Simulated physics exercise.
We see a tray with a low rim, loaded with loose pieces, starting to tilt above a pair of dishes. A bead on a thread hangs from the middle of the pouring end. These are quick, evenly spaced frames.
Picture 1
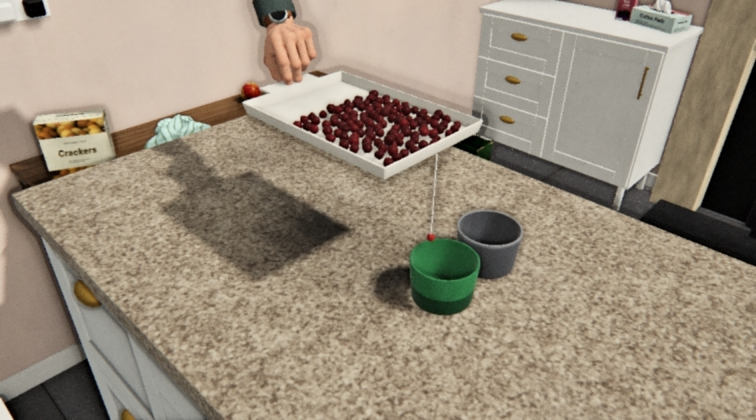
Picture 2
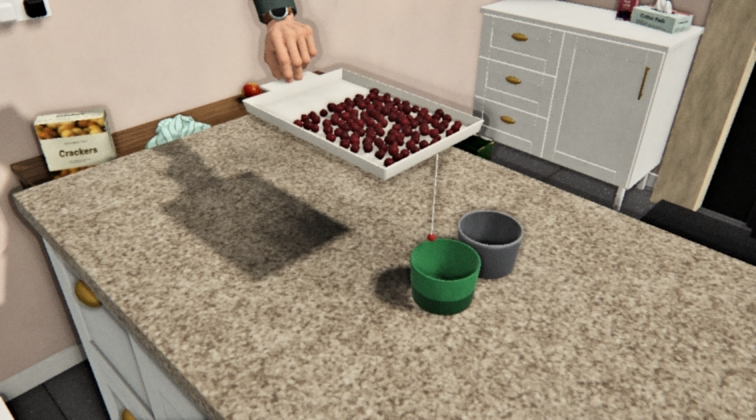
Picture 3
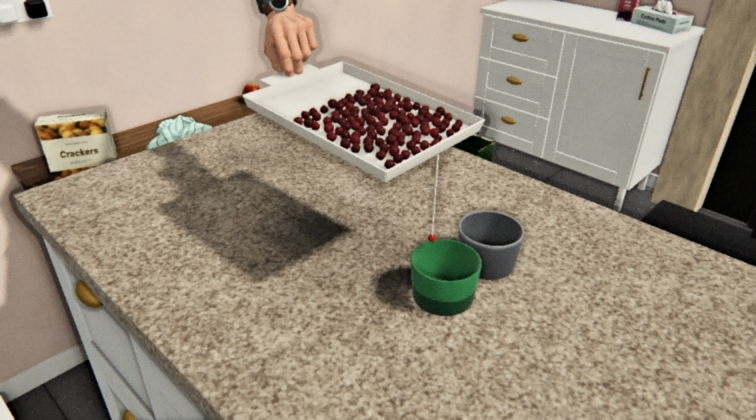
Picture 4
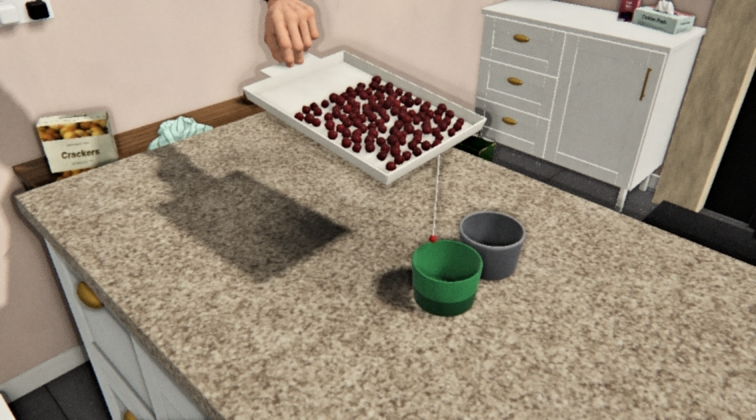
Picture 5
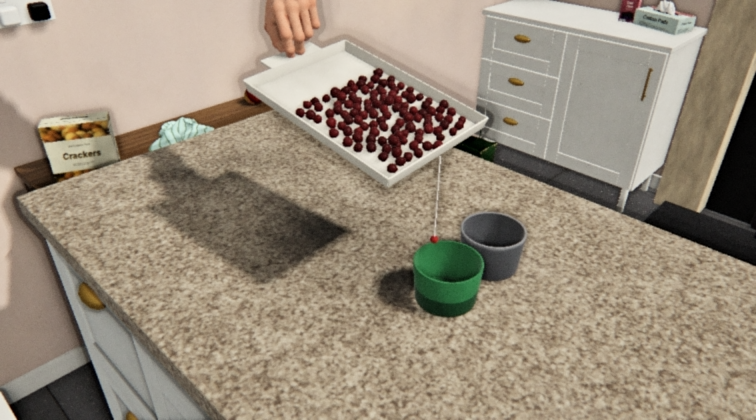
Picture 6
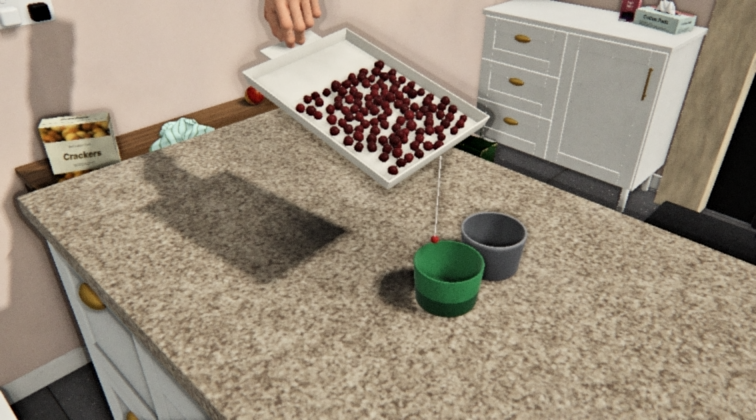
A white tray of dark red berries, held by a hand above a green dish and a gray one, started out level and gradually tilted, its near left corner dipping slightly as the back rose.
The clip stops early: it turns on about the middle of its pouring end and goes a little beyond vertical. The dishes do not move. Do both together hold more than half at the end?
The two hold only the smaller part of the load.
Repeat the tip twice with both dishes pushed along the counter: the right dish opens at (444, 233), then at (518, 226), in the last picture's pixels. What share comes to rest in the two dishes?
The first gives 30 %, the second 10 %.
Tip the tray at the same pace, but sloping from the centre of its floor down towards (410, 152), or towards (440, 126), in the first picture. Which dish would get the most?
In turn: Left; right.
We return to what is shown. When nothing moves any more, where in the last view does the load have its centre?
Close to (413, 323).
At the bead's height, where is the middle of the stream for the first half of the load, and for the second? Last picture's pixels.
First near (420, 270), later near (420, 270).
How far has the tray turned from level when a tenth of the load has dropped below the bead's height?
At some 110 degrees.
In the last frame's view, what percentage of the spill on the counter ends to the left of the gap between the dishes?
Roughly 80 in a hundred.
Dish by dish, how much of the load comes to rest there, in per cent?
Left dish near 20 in a hundred; right dish near 0.
Shortly afterwards, tray tipped steeply; all but a few on the tray; only a few outside both; only a few in the air.
Next, tray tipped right over; all but a few on the tray; only a few outside both.
Some moments later, tray tipped past a quarter turn; near a quarter in the left dish; the bulk outside both.
In the end, tray tipped past a quarter turn; near a quarter in the left dish; none at all in the right dish; the bulk outside both.
